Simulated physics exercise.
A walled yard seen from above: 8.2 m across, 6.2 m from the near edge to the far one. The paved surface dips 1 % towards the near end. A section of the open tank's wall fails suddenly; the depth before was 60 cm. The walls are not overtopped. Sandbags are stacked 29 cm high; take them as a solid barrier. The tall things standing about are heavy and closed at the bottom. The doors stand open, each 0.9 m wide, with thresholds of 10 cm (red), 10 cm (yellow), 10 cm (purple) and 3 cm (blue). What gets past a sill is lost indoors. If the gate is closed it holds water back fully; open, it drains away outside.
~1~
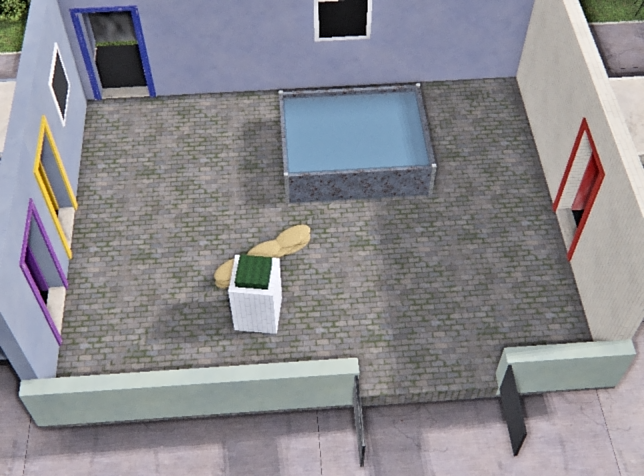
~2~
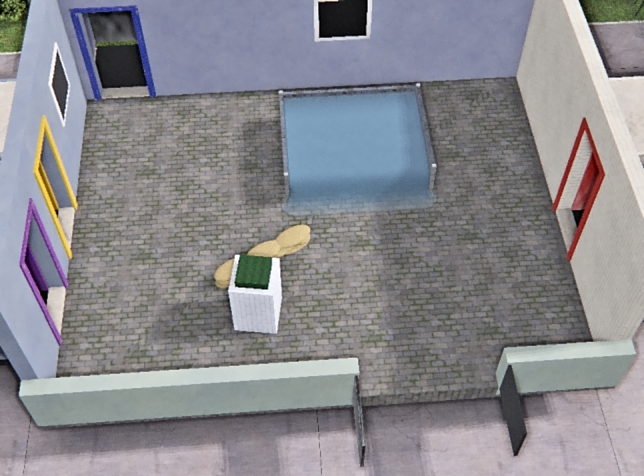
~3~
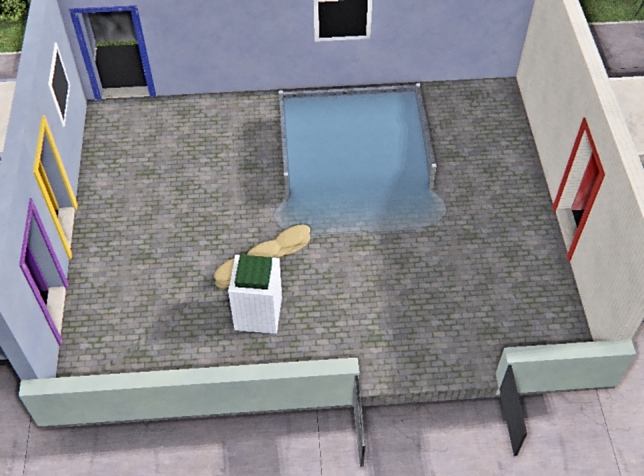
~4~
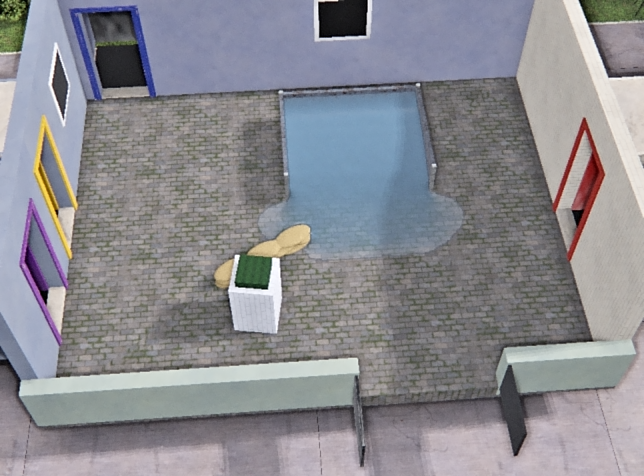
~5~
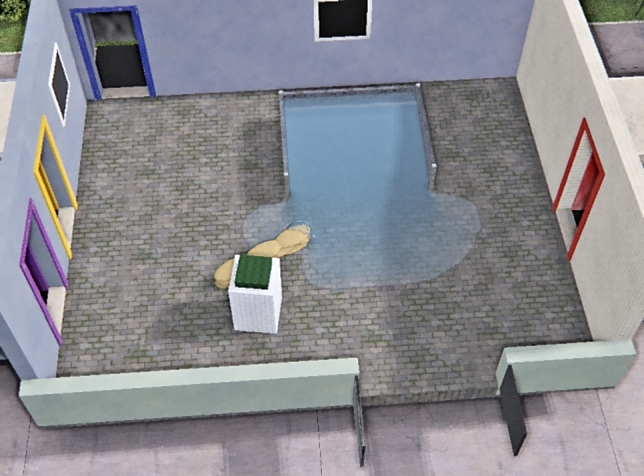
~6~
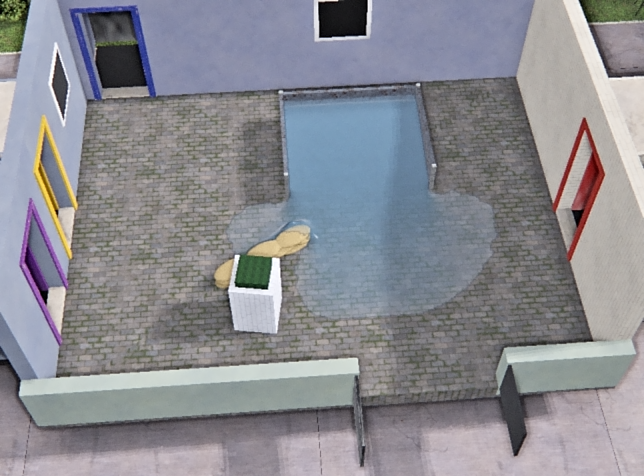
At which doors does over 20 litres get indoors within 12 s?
The water let in: At the red door it does not reach the limit; at the yellow door it stays under the limit; at the purple door it stays under the limit; at the blue door it stays under the limit.
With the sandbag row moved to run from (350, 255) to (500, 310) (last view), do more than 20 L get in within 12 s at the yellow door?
Then: Yellow under.
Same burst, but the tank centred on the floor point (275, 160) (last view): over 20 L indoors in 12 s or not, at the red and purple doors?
Against that limit: Red under, purple past it.
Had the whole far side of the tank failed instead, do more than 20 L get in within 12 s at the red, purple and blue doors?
Then: Red under, purple not over, blue above.
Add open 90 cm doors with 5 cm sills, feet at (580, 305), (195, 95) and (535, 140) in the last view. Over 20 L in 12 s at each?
In that order: Past it, below, below.
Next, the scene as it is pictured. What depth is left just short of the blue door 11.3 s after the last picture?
Some 2.0 cm.
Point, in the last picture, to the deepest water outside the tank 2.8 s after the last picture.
Around (539, 369).
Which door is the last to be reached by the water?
The blue one.
Then, 0.7 s after the last picture water covers 35 % of the floor and is deepest (32 cm) near (311, 237); red door not reached, yellow door not reached, purple door not reached, blue door not reached.
Then, 1.5 s after the last picture water covers 45 % of the floor and is deepest (28 cm) near (336, 383); red door 1 cm at the sill, 0 L in, yellow door not reached, purple door not reached, blue door not reached.
Then, 2.8 s after the last picture water covers 55 % of the floor and is deepest (22 cm) near (539, 369); red door 2 cm at the sill, 0 L in, yellow door 7 cm at the sill, 0 L in, purple door 8 cm at the sill, 0 L in, blue door not reached.
Then, 6.3 s after the last picture water covers 70 % of the floor and is deepest (10 cm) near (165, 395); red door 4 cm at the sill, 0 L in, yellow door 5 cm at the sill, 0 L in, purple door 6 cm at the sill, 5 L in, blue door 1 cm at the sill, 0 L in.
Then, 11.3 s after the last picture water covers 95 % of the floor and is deepest (6 cm) near (54, 403); red door 2 cm at the sill, 0 L in, yellow door 3 cm at the sill, 0 L in, purple door 4 cm at the sill, 5 L in, blue door 2 cm at the sill, 0 L in.
